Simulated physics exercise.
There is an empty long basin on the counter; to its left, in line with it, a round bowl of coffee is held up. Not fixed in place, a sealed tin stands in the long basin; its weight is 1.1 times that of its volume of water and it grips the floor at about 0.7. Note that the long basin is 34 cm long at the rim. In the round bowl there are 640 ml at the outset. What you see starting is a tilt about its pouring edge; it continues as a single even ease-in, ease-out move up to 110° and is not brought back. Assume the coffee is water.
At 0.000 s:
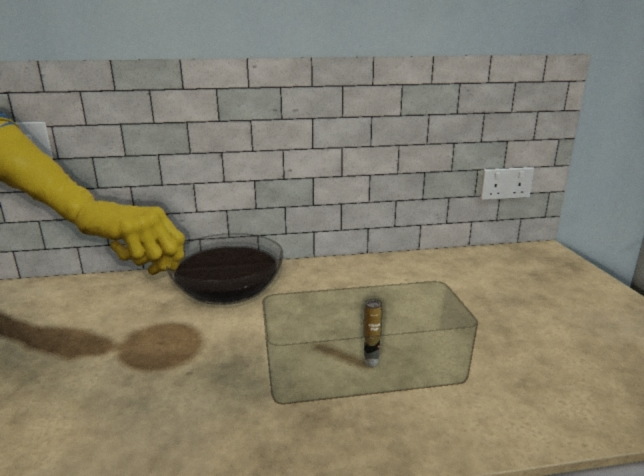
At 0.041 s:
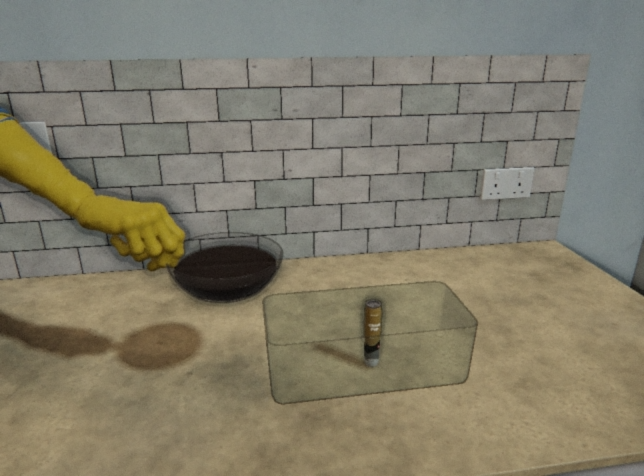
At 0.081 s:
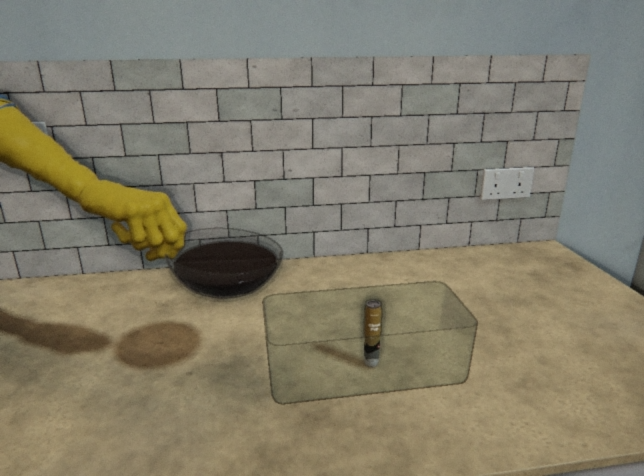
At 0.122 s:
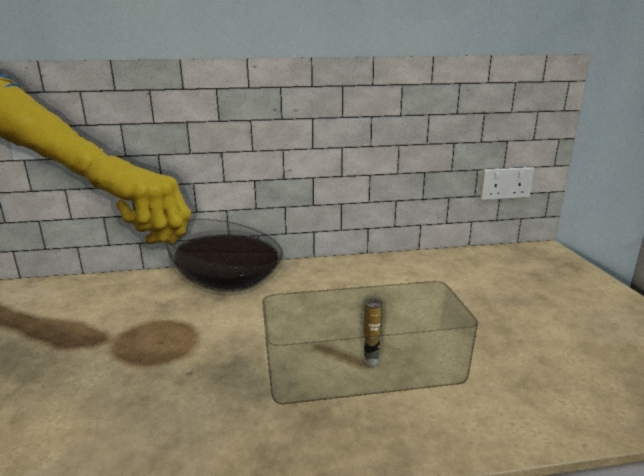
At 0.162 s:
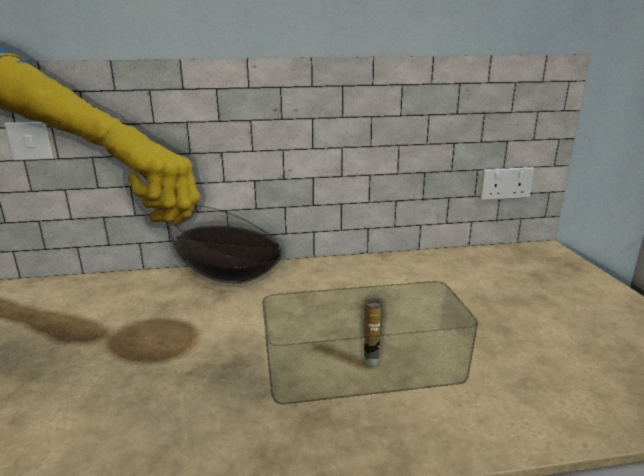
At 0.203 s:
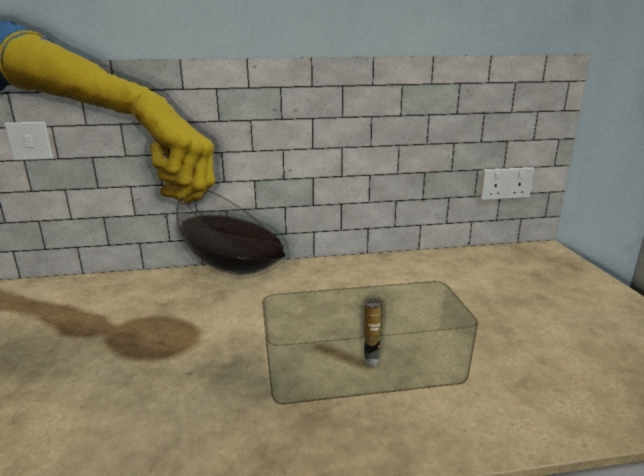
To begin with, a yellow-gloved hand holds a clear round bowl of dark coffee nearly level, to the left of a long clear basin and a small upright tin. The hand then rises, tilting the bowl rightward, slightly at first and then more steeply, as the coffee shifts to its right rim.
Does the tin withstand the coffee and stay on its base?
No: It tips.
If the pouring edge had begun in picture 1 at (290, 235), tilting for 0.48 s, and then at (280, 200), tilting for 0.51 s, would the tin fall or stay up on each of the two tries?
Try 1: Tipped over; try 2: Tipped over.
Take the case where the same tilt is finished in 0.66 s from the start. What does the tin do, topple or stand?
The tin tips over.
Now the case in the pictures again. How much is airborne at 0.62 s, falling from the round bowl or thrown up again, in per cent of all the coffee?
About 1 per cent.
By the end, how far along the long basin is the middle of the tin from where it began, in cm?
Roughly 8.5 cm.
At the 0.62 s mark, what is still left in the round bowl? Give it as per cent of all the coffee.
0 %.
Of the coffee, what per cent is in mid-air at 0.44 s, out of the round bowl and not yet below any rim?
78 %.
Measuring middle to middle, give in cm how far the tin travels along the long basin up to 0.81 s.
I'd put it at around 8 centimetres.
By 0.44 s the tilt is 106° and 9 per cent is still to pour; the tin stands where it began.
By 0.62 s the tilt is 110° and 0 per cent is still to pour; the tin leans 38°.
By 0.81 s the tilt is 110° and 0 per cent is still to pour; the tin lies on its side.
By 1.01 s the tilt is 110° and 0 per cent is still to pour; the tin lies on its side.
At rest the tin lies on its side.
